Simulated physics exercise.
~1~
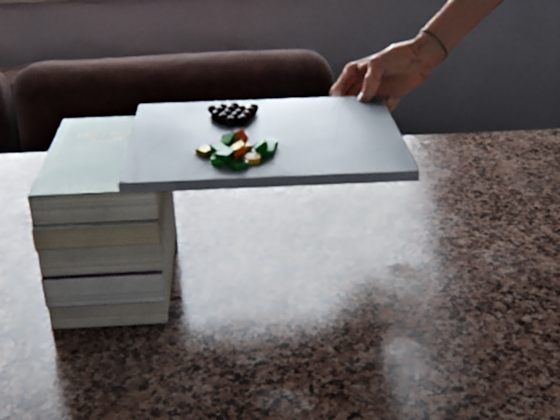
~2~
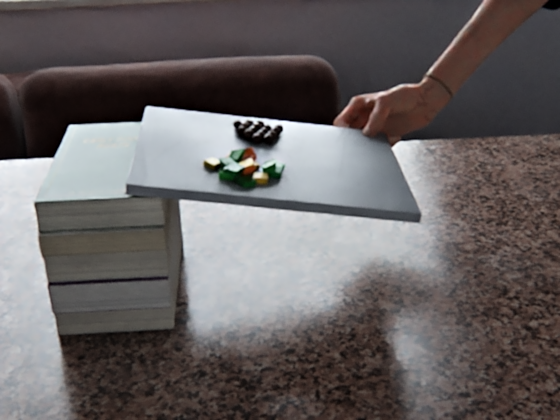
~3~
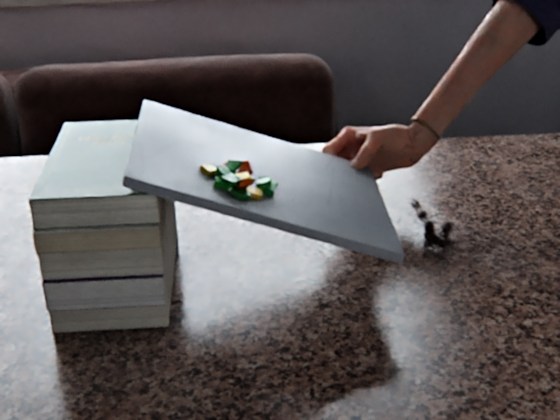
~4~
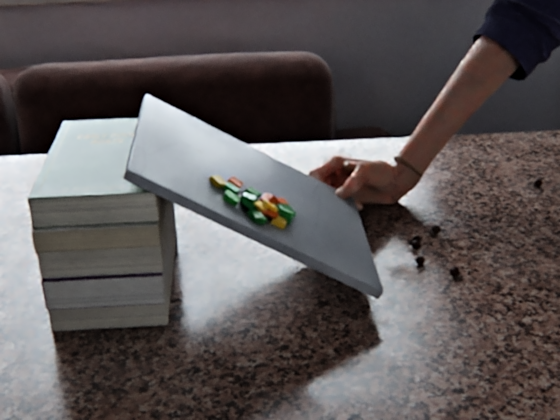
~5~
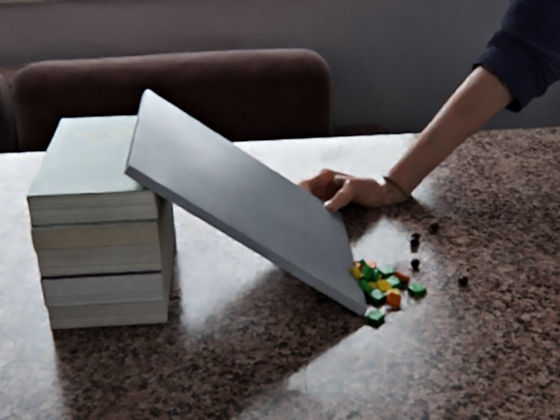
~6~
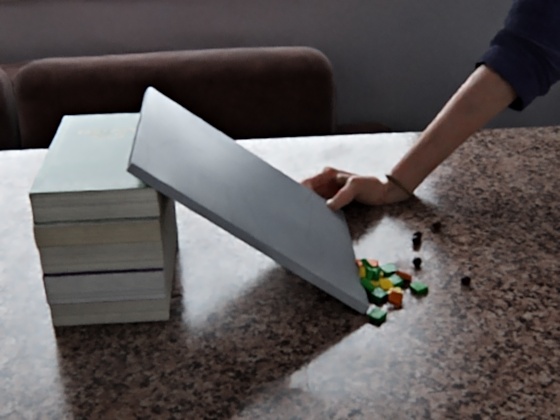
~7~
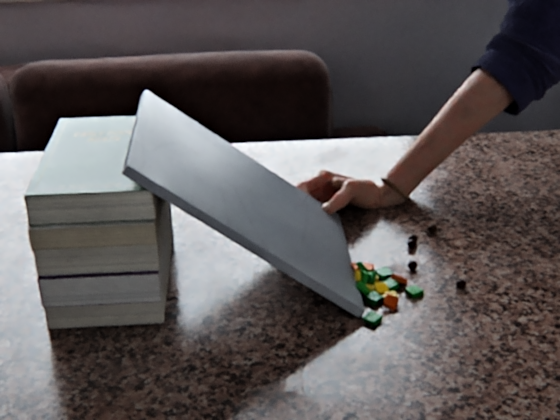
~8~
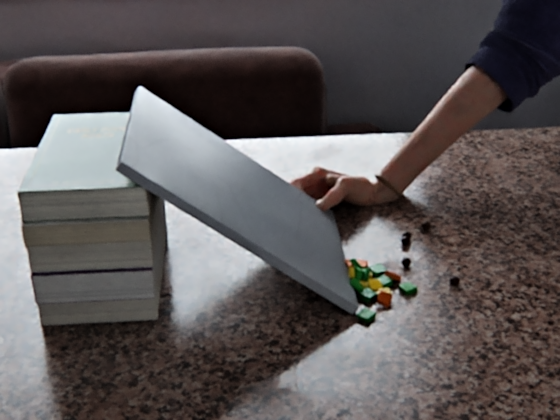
A hand lowered the right end of a gray board propped on a stack of books, and the small dark beads slid off first, scattering across the speckled counter. The green, orange and yellow pieces slid down later and stopped in a heap at its foot.
